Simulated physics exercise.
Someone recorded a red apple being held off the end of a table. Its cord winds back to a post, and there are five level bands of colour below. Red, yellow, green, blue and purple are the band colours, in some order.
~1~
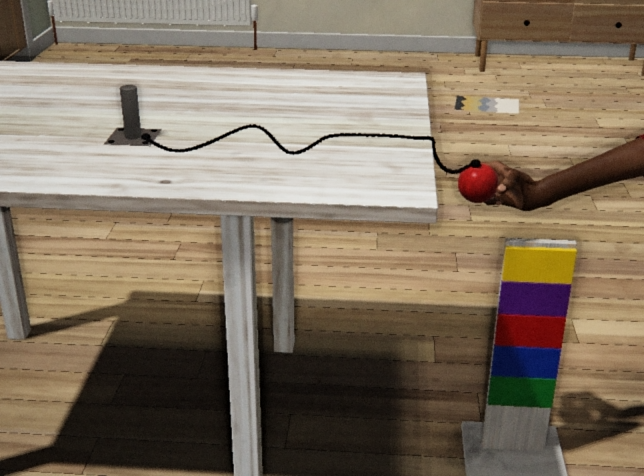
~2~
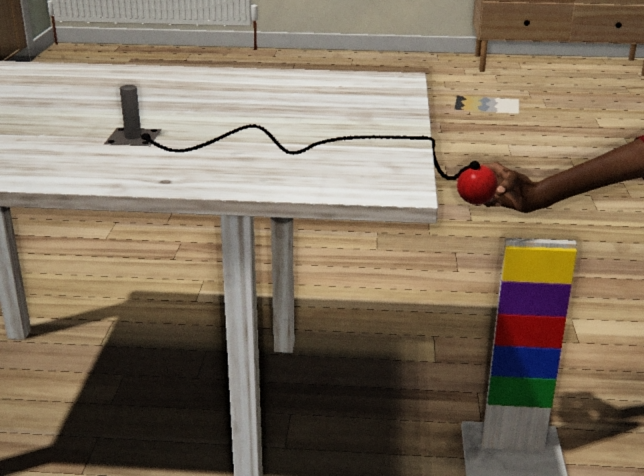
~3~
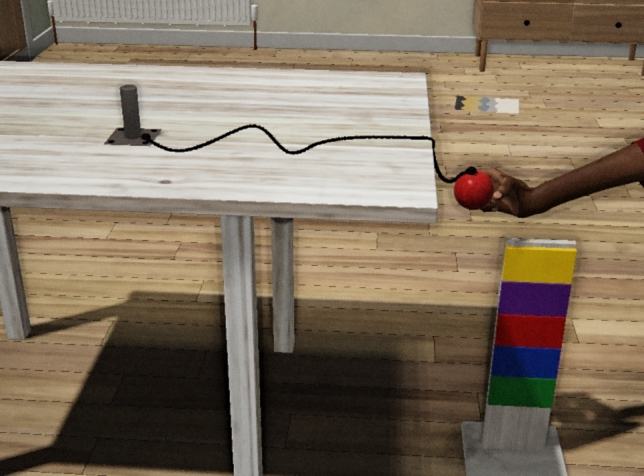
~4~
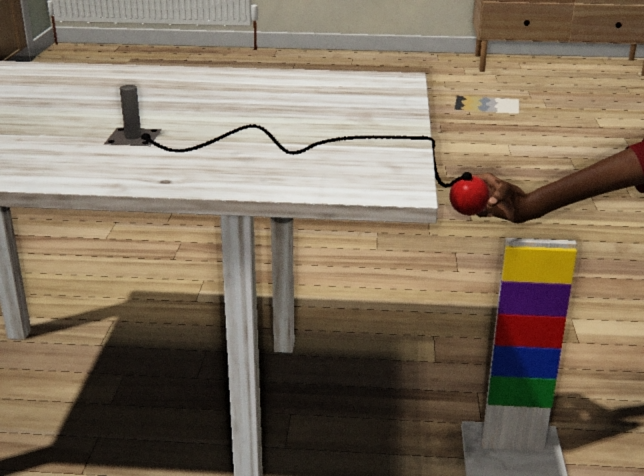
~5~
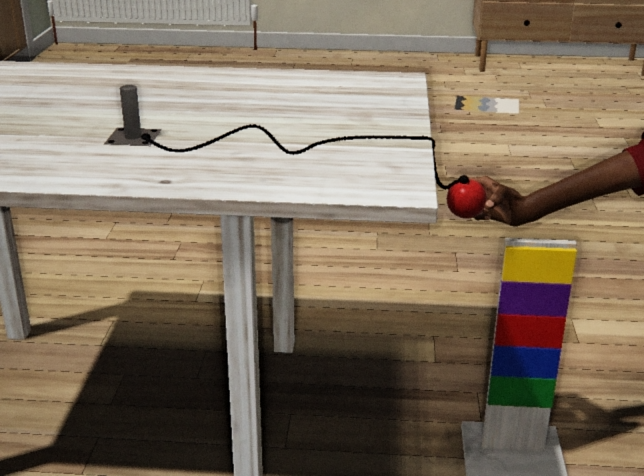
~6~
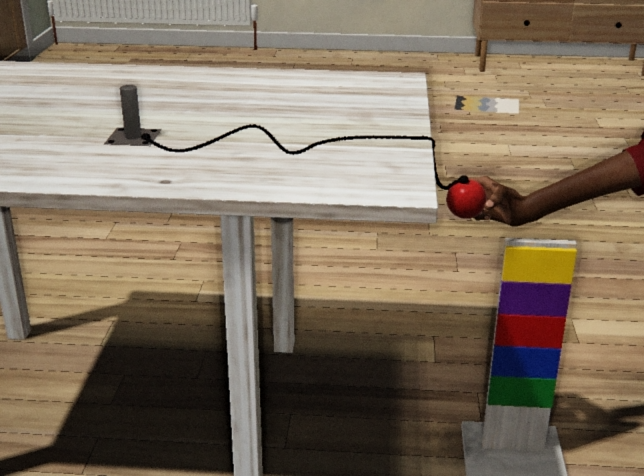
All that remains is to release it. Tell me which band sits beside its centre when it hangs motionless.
The red one sits beside it.
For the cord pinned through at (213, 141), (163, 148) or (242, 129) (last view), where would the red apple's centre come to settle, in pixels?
Roughly (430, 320), (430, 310) and (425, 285).
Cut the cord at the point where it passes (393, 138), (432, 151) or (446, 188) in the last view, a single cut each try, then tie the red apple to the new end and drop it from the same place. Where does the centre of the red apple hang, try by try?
Taking them in turn, it's about (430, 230), then about (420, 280), and finally about (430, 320).
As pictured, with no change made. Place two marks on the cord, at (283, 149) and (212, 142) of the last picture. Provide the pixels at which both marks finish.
They go to (372, 141) and to (241, 138).
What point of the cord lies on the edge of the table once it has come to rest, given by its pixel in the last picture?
Around (324, 142).
Soon after, apple near (418, 294); level with purple.
Then, apple near (401, 323); level with red.
At rest, apple near (425, 324); level with red. The cord holds its middle at red.
